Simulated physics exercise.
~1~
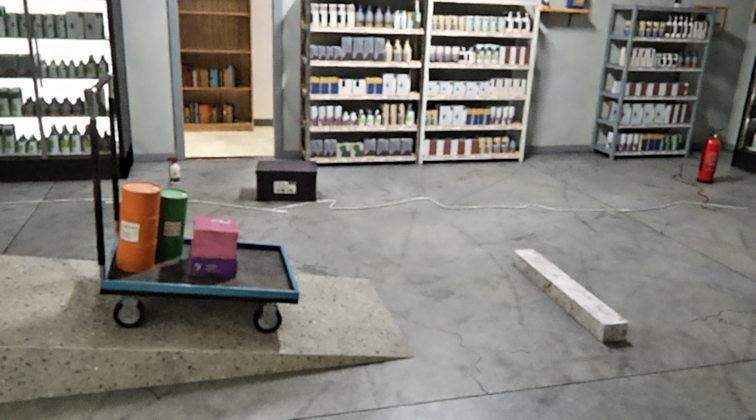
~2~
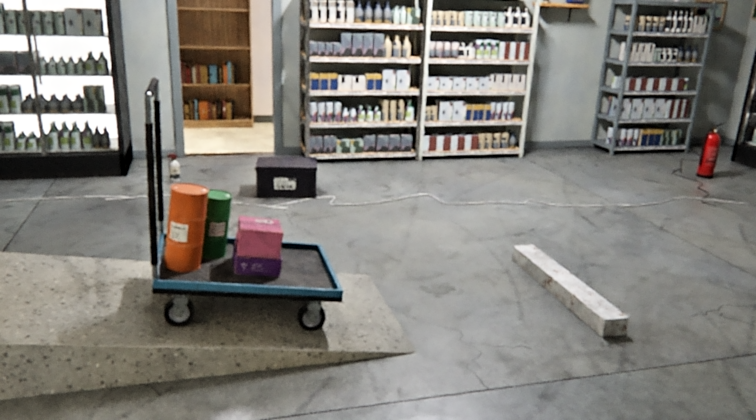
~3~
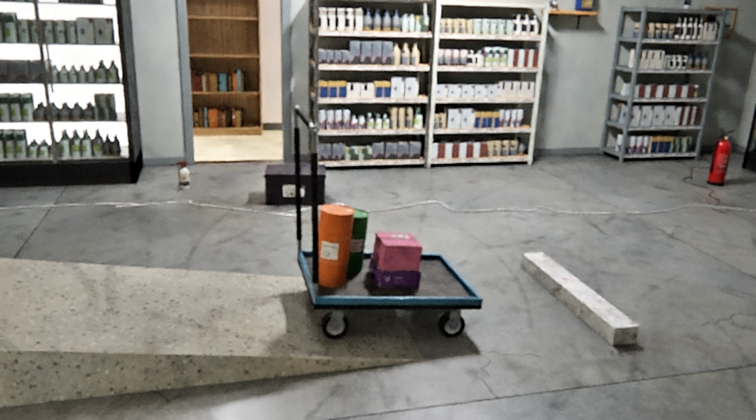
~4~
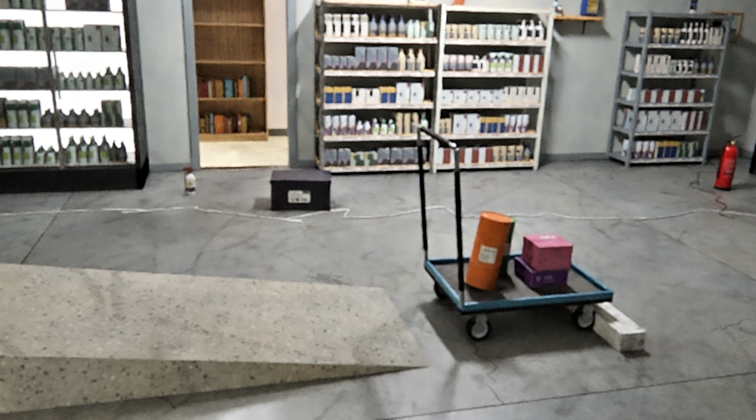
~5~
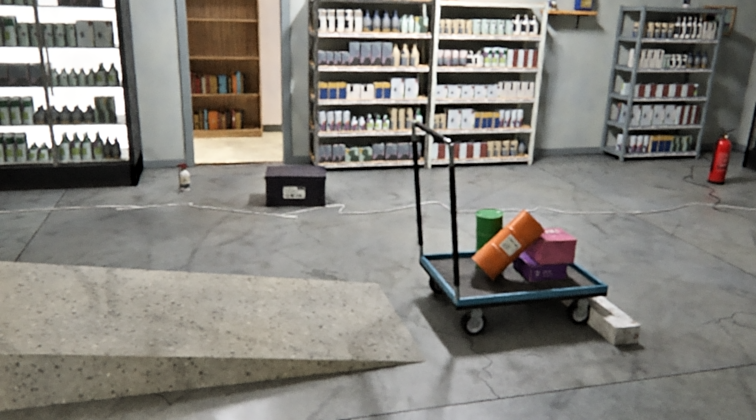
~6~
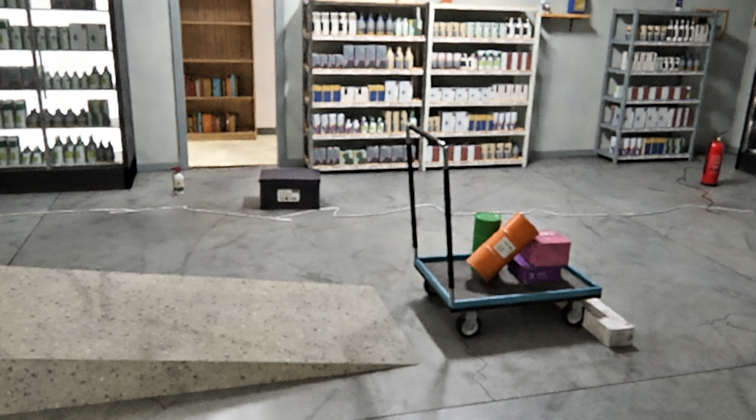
A blue-edged trolley with a black handle rolls rightward down a speckled ramp in a storeroom, seen from the side by a slightly swaying camera. It carries an orange canister and a green canister beside a pink parcel stacked on a purple one, with stocked shelves, a dark box and a red extinguisher behind. It leaves the ramp, crosses the grey floor and stops at a pale kerb. The orange canister tips to the right, while the load shifts. Finally the orange canister rests slanted against the parcels, still aboard, and the green one stands upright behind it.
